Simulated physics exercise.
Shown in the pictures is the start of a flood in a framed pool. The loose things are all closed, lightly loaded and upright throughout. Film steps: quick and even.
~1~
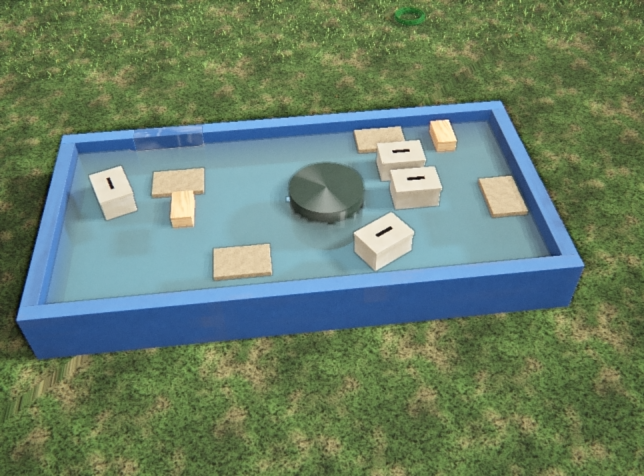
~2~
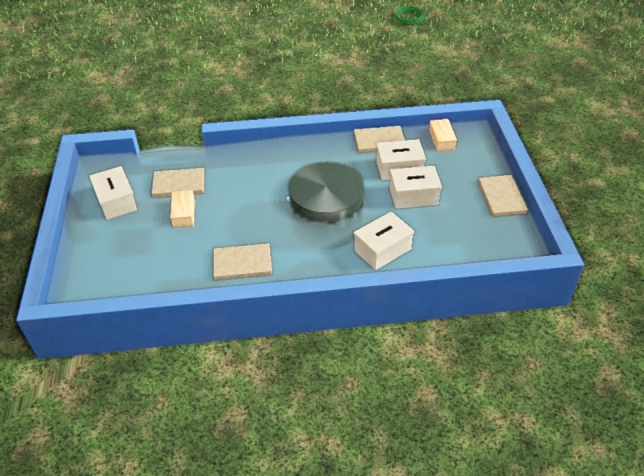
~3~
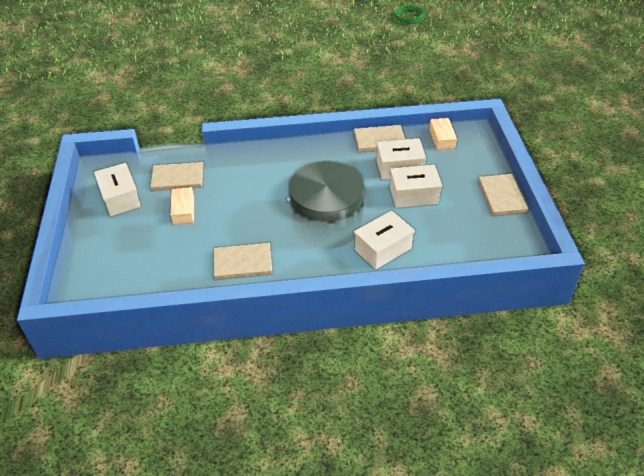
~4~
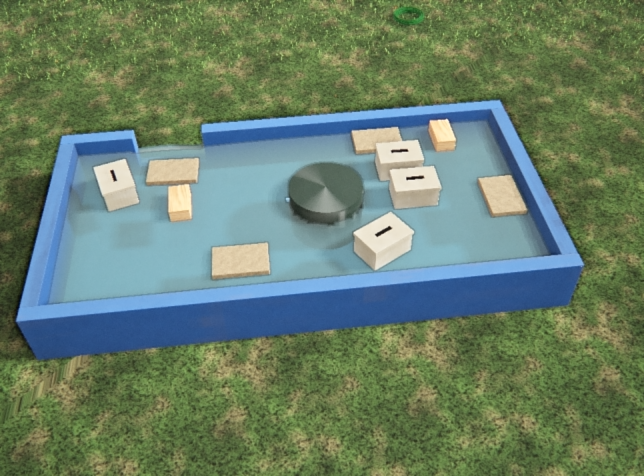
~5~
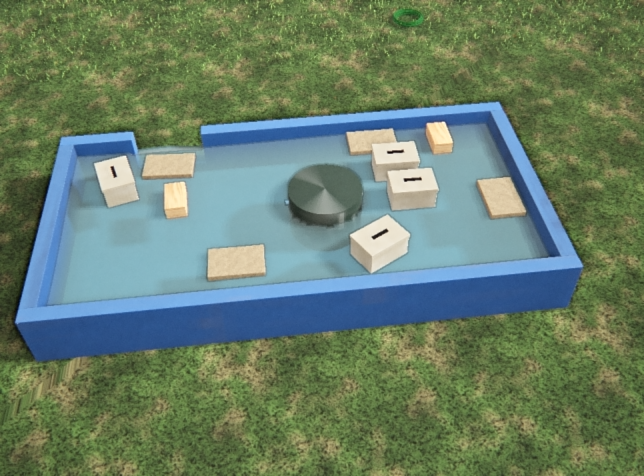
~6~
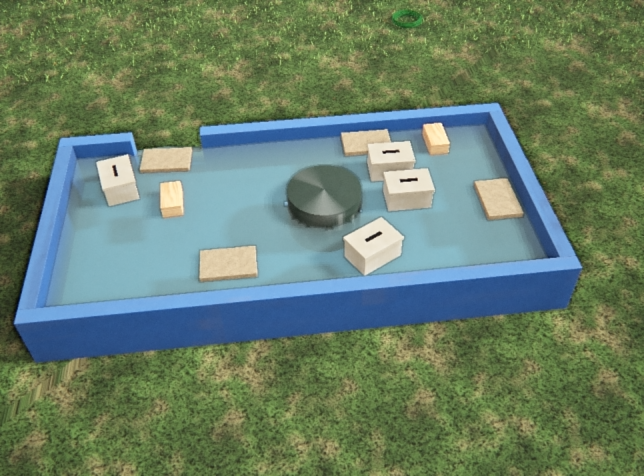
On a patchy green lawn, seen from above at an angle, a blue-framed pool holds shallow water. Four white boxes with dark slots, four flat tan slabs and two small pale wooden blocks float around a dark round disc. A clear section at the back left vanishes, leaving a gap; the nearest slab drifts up to it, and most other pieces slide slightly, mainly leftward, while the camera stays still.
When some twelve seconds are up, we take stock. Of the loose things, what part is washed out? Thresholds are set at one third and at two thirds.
From what I can see, the part that leaves comes to short of one third.
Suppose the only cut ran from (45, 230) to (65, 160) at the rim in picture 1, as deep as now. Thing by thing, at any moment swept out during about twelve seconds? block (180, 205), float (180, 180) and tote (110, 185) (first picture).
Item one leaves at some point, item two leaves at some point, item three leaves at some point.
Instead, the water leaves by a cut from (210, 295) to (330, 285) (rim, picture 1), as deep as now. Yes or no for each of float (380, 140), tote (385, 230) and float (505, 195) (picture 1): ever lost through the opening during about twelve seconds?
As listed: Left behind, through, stays.
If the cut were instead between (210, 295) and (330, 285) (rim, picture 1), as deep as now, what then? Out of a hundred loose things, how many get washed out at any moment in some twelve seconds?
Estimated share: Around 40 %.
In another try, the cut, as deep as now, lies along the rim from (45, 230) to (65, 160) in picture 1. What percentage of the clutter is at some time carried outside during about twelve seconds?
Roughly 30 in a hundred.
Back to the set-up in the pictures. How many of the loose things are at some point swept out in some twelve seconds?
I count 3.
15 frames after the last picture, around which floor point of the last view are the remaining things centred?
I'd put it around pixel (348, 218).
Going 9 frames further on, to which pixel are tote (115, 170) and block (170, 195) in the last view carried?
About (141, 149) and (174, 161).
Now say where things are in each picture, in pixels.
A float at (178, 181) floats; a tote at (110, 184), afloat; 0 of 10 have shifted, in the first frame.
A float at (178, 180) floats; a tote at (111, 184) floats; 0 of 10 have shifted, in the second frame.
A float at (177, 174) floats, close to its start; a tote at (115, 181) floats, close to its start; 2 of 10 have shifted, in the third frame.
A float at (173, 170) floats, close to its start; a tote at (114, 176) floats, close to its start; 3 of 10 have shifted, in the fourth frame.
A float at (169, 164), afloat, close to its start; a tote at (114, 173) floats, close to its start; 5 of 10 have shifted, in the fifth frame.
A float at (166, 158) floats, a stride from its start; a tote at (115, 171), afloat, close to its start; 7 of 10 have shifted, in the sixth frame.
A moment on, 1 of 10 are out; 9 afloat.
Next, 1 of 10 are out; 9 afloat.
Later, 3 of 10 are out; 7 afloat.
In the end, 3 of 10 are out; 7 afloat.
